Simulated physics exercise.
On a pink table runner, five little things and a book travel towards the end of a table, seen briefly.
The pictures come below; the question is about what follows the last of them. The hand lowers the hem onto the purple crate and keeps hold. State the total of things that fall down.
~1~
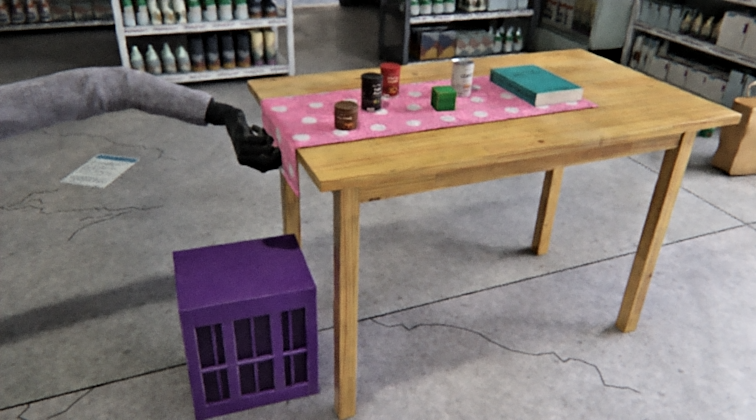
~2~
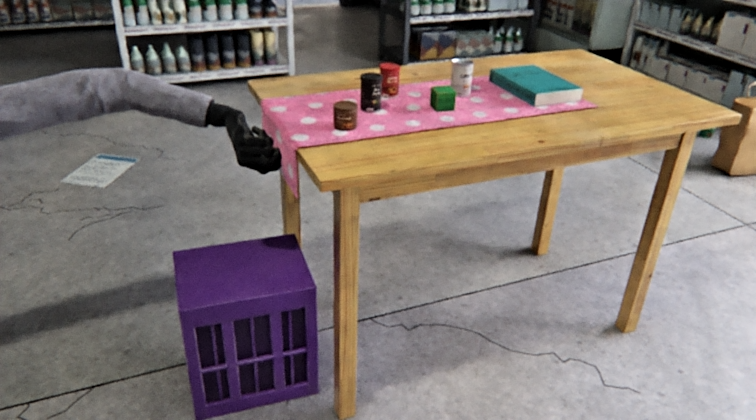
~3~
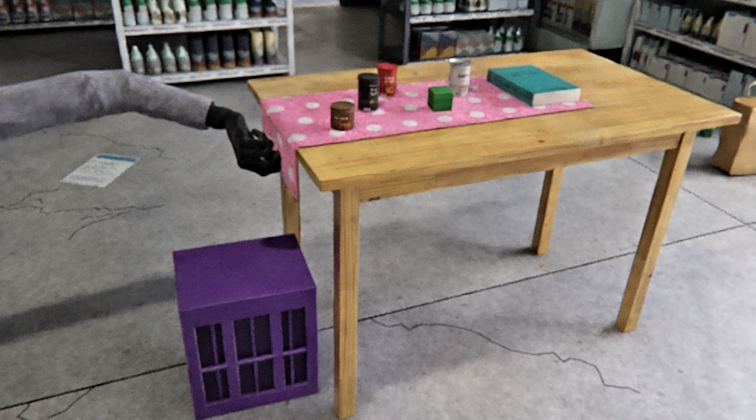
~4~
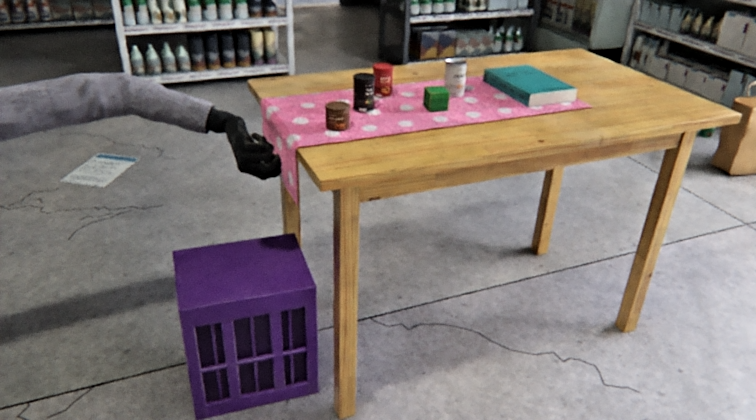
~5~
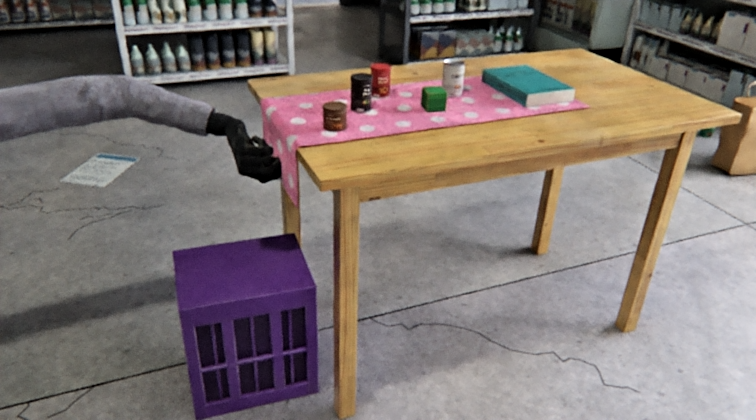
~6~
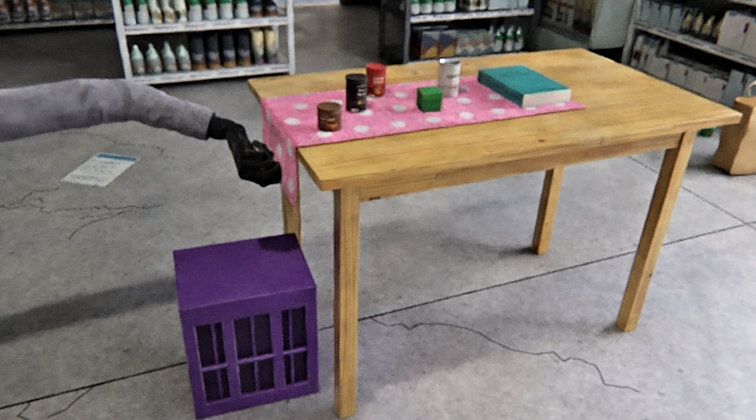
The total is two.
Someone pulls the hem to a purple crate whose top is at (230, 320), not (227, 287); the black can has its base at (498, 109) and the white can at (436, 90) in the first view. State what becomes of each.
Black can: Still up. White can: Still up.
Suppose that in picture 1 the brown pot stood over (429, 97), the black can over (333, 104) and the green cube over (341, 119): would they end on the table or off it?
Brown pot kept, black can dropped, green cube dropped.
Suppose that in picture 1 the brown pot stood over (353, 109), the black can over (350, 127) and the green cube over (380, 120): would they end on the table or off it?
As for the brown pot, it goes off; the black can goes off; the green cube goes off.
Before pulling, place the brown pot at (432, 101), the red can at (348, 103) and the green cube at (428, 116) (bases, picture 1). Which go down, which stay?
As for the brown pot, it stays where it is; the red can tips off; the green cube stays where it is.
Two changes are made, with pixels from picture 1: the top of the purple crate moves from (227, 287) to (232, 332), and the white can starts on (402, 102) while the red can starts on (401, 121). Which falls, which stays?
In the end the white can is no longer on top and the red can is no longer on top.
Soon after, hem near (280, 241); brown pot gone.
Then, hem on the crate; brown pot and black can gone.
At rest, hem on the crate; brown pot and black can gone. It carries off two.
